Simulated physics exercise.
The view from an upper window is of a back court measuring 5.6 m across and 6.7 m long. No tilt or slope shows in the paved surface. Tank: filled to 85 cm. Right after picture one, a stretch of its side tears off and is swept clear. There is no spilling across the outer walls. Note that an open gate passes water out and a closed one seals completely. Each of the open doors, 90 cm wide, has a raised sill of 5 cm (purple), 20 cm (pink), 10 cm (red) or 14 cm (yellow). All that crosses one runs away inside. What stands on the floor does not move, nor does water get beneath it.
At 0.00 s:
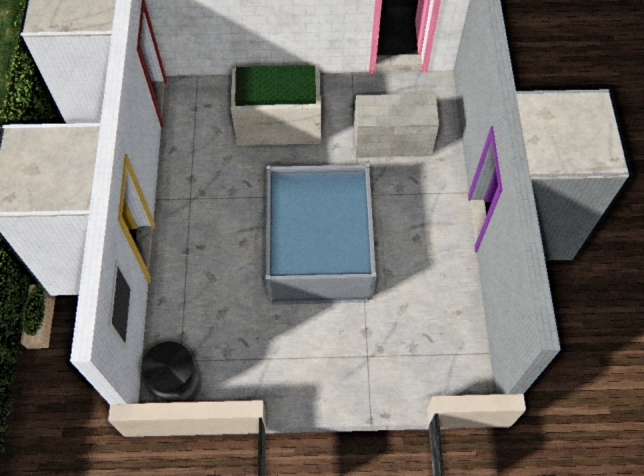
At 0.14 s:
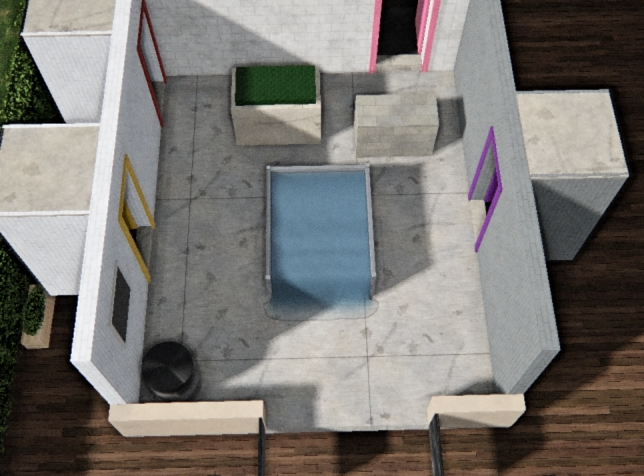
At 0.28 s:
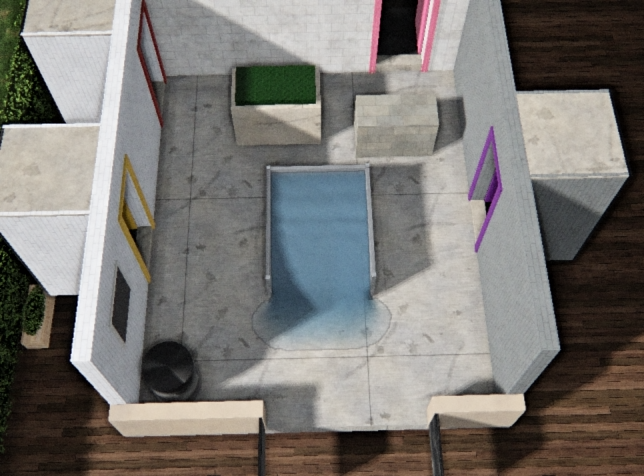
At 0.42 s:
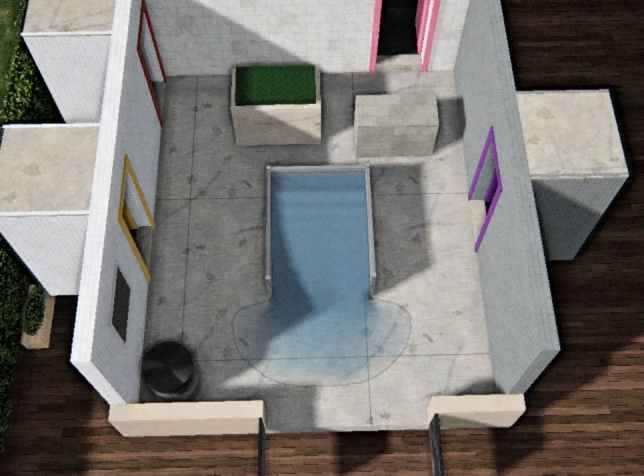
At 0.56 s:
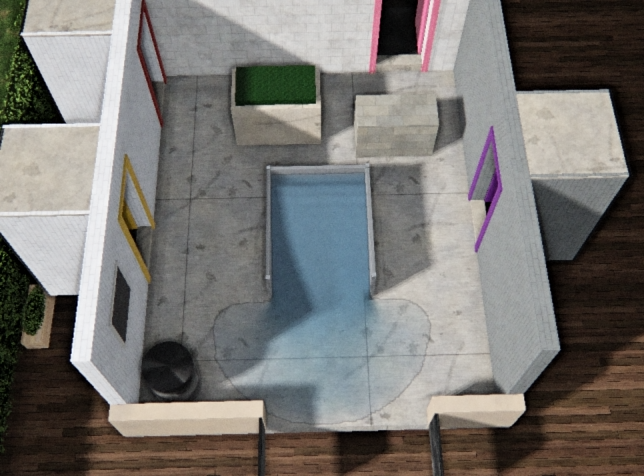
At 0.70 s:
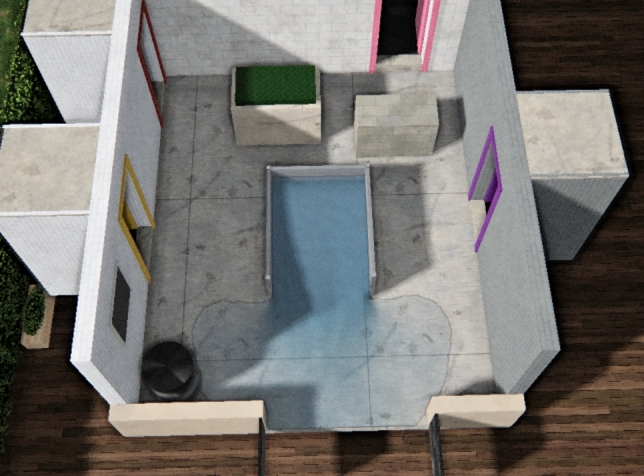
Blue water pours from the open near side of a raised rectangular tank in a pale-walled, grey-paved court, seen steadily from high above. Behind it stand a green-topped block and a plain pale block, with a yellow frame left, a purple one right, a pink doorway behind and a dark round object near left. The water spreads forward and sideways in a widening, rounded sheet across the paving.
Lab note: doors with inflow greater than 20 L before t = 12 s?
Purple door not greater, pink door not greater, red door not greater, yellow door not greater.
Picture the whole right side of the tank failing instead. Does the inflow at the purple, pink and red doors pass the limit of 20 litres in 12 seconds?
Door by door - purple: Out of bounds, pink: Within bounds, red: Within bounds.
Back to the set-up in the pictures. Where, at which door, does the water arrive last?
That's the pink door.
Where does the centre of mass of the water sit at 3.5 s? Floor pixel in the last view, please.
Around (304, 309) in the last picture.
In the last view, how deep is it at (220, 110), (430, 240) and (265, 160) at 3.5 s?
The depths come out at 0, 2 and 0 centimetres, in the order listed.
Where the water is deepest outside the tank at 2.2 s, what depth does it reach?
Peak depth: Approx. 33 cm.
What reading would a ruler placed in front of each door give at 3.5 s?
In centimetres - purple: 2, pink: 0, red: 0, yellow: 7.
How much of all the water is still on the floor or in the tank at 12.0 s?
30 %.
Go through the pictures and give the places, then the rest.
Still water, 85 cm deep, in the tank at (319, 222), in the first picture.
The front is at (267, 305), 0.9 m from the gap at (321, 290); 0.4 m2 of floor is under water; 85 cm left at the back of the tank, in the second picture.
The front is at (259, 329), 1.2 m from the gap at (321, 291); 1.5 m2 of floor is under water; 84 cm left at the back of the tank, in the third picture.
The front is at (266, 371), 1.5 m from the gap at (321, 292); 3.1 m2 of floor is under water; 78 cm left at the back of the tank, in the fourth picture.
The front is at a hidden place, 2.0 m from the gap at (321, 293); 5.3 m2 of floor is under water; 72 cm left at the back of the tank, in the fifth picture.
The front is at a hidden place, 2.5 m from the gap at (321, 293); 6.8 m2 of floor is under water; 72 cm left at the back of the tank, in the sixth picture.
After 1.4 s water covers 25 % of the floor and is deepest (36 cm) near (254, 413); purple door not reached, pink door not reached, red door not reached, yellow door not reached.
After 2.2 s water covers 30 % of the floor and is deepest (33 cm) near (243, 413); purple door not reached, pink door not reached, red door not reached, yellow door not reached.
After 3.5 s water covers 55 % of the floor and is deepest (18 cm) near (197, 403); purple door 2 cm at the sill, 0 L in, pink door not reached, red door not reached, yellow door 7 cm at the sill, 0 L in.
After 7.0 s water covers 80 % of the floor and is deepest (8 cm) near (174, 97); purple door 1 cm at the sill, 0 L in, pink door not reached, red door 5 cm at the sill, 0 L in, yellow door 4 cm at the sill, 0 L in.
After 12.0 s water covers 90 % of the floor and is deepest (5 cm) near (459, 114); purple door 2 cm at the sill, 0 L in, pink door 4 cm at the sill, 0 L in, red door 4 cm at the sill, 0 L in, yellow door 2 cm at the sill, 0 L in.
